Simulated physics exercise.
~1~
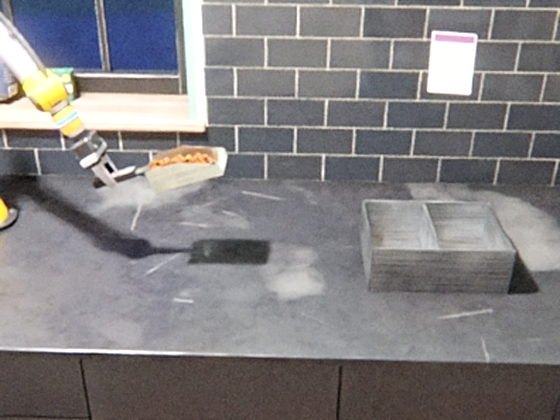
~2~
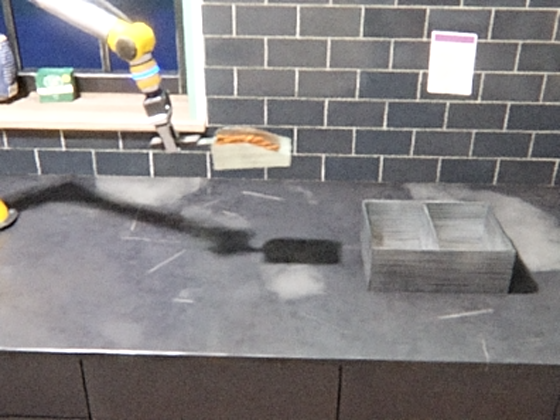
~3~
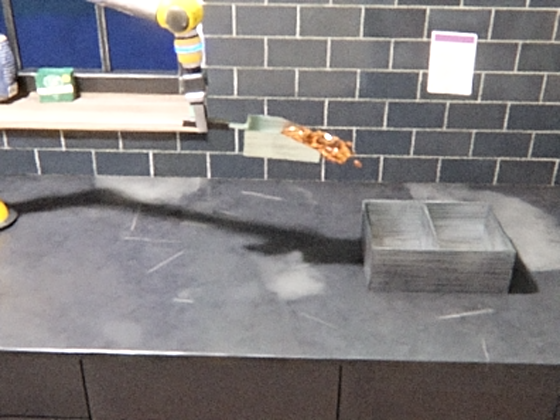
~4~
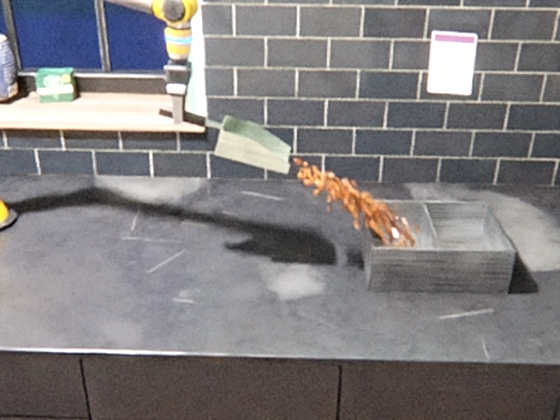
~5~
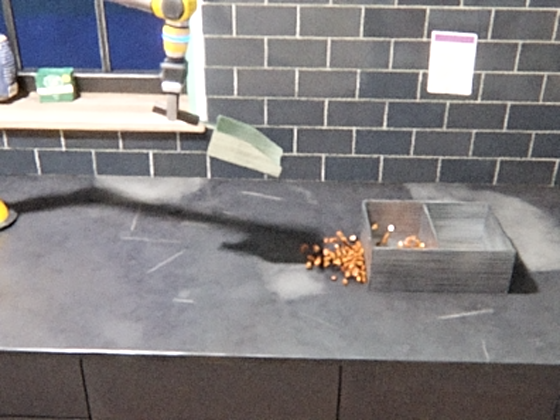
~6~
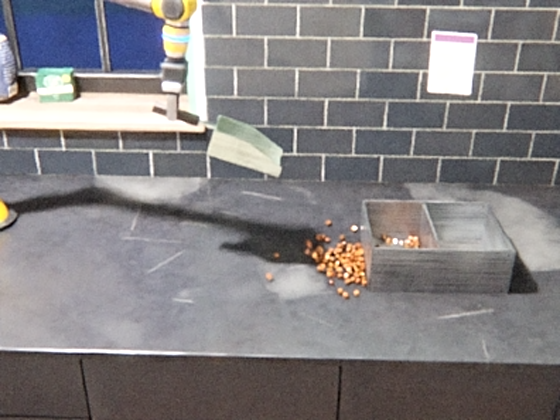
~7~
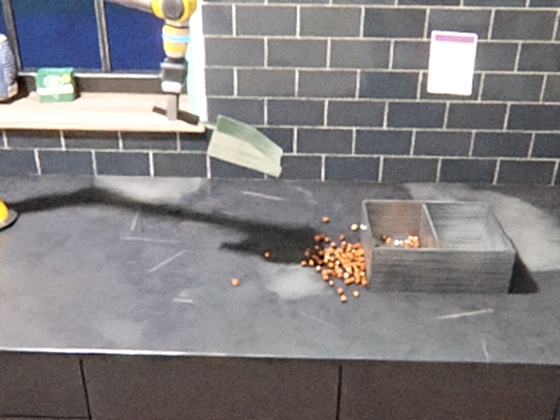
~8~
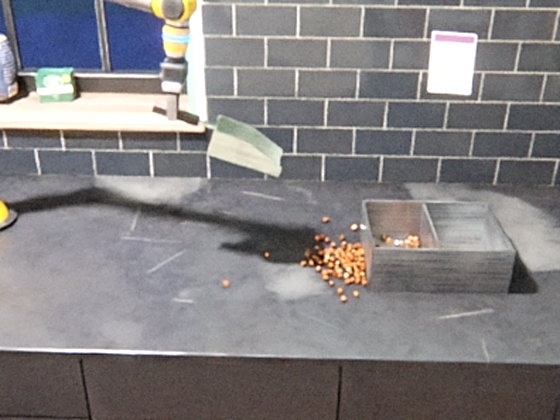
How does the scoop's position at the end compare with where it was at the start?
At the end the scoop is farther to the right and a little higher than at the start, though still left of the bin.
